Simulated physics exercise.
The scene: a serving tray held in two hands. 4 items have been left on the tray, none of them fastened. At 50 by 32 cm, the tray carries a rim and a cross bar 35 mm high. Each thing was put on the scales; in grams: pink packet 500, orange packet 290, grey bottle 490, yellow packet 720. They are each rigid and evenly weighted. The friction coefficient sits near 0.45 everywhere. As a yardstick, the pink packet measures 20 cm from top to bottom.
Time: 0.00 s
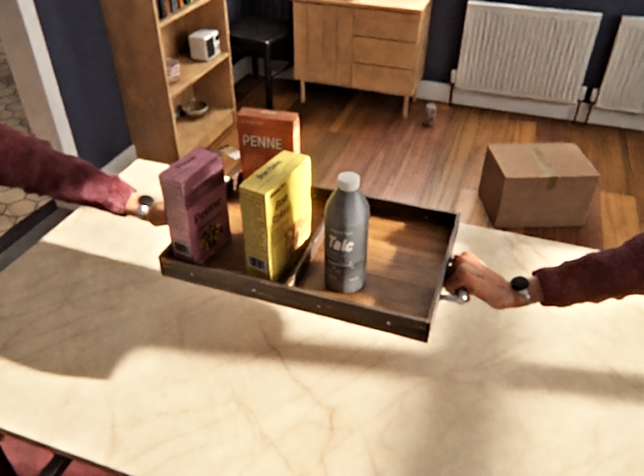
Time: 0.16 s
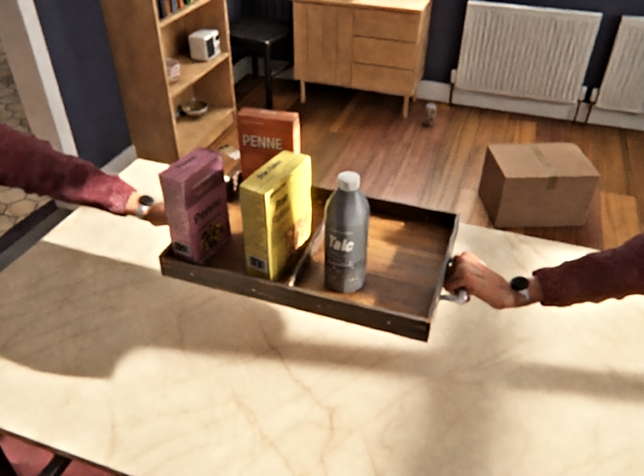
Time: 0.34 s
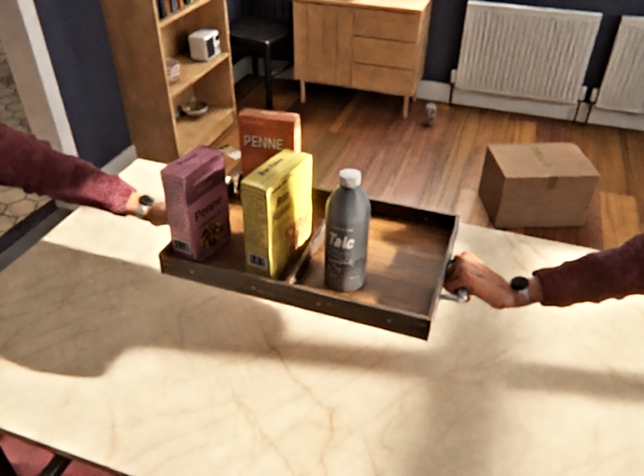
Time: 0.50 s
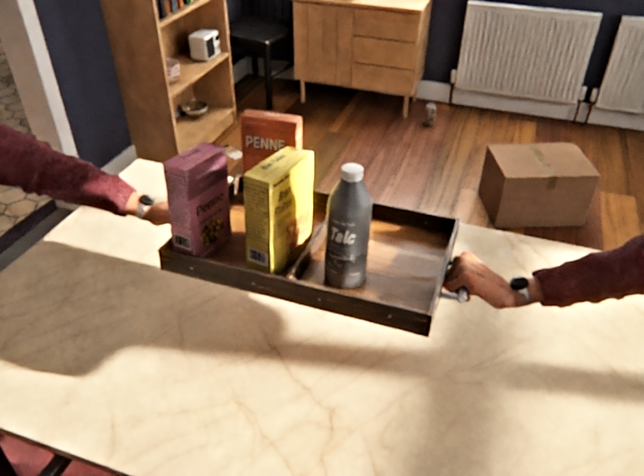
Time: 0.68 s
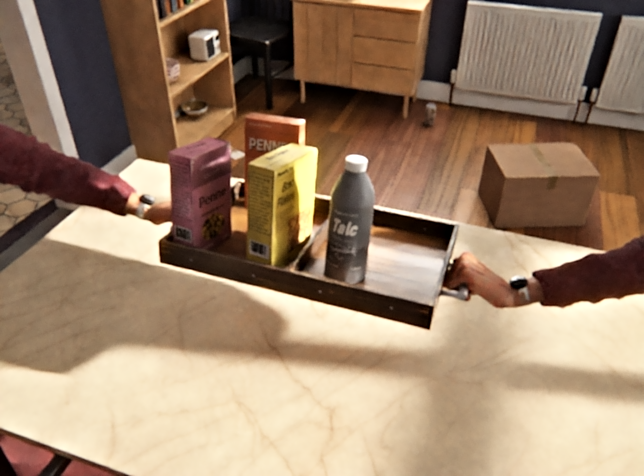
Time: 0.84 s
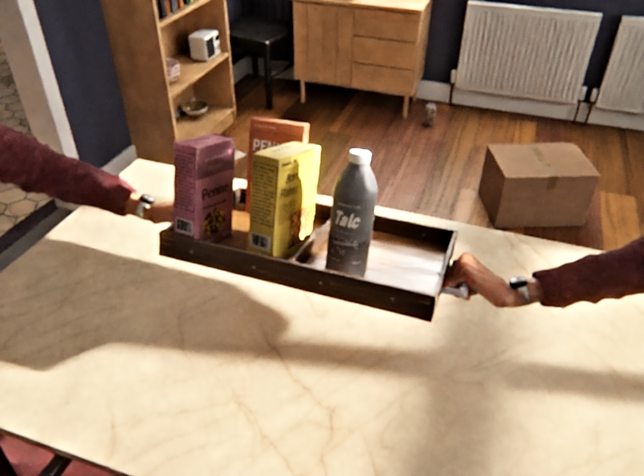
At the start, two hands hold a wooden serving tray level above a pale table, with pink, yellow and orange packets and a grey bottle on it. The hands then gradually tilt the tray so its far edge dips, while the packets and bottle lean away with it.
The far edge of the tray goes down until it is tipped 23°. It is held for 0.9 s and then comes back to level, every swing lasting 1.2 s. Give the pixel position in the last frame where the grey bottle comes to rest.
Near (370, 207).
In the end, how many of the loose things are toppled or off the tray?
The number is 2.
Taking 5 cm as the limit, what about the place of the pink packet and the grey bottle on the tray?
First the pink packet: It stays in position; then the grey bottle: It departs its position.
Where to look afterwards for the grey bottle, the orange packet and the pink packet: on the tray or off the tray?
Grey bottle: Stays in bounds; orange packet: Goes out of bounds; pink packet: Stays in bounds.
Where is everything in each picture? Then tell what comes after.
Tray level; grey bottle (347, 232); pink packet (198, 210), in the first picture.
Tray level; yellow packet (278, 218); pink packet (198, 209), in the second picture.
Tray at 2°, far edge down; orange packet (271, 160); yellow packet (278, 217), in the third picture.
Tray at 5°, far edge down; pink packet (200, 204); orange packet (272, 162), in the fourth picture.
Tray at 11°, far edge down; yellow packet (282, 208); pink packet (202, 197), in the fifth picture.
Tray at 16°, far edge down; grey bottle (353, 214), in the sixth picture.
After 1.24 s, tray at 23°, far edge down; orange packet now off the tray; grey bottle tipped 3° from how it sat near (356, 206).
After 1.64 s, tray at 23°, far edge down; grey bottle on its side near (371, 220).
After 2.84 s, tray at 10°, far edge down; grey bottle on its side near (371, 212).
At rest (3.9 s), off the tray, orange packet; tipped over on the tray, grey bottle; the other 2 in place, give or take 5 cm. In the last view, grey bottle near (370, 207).
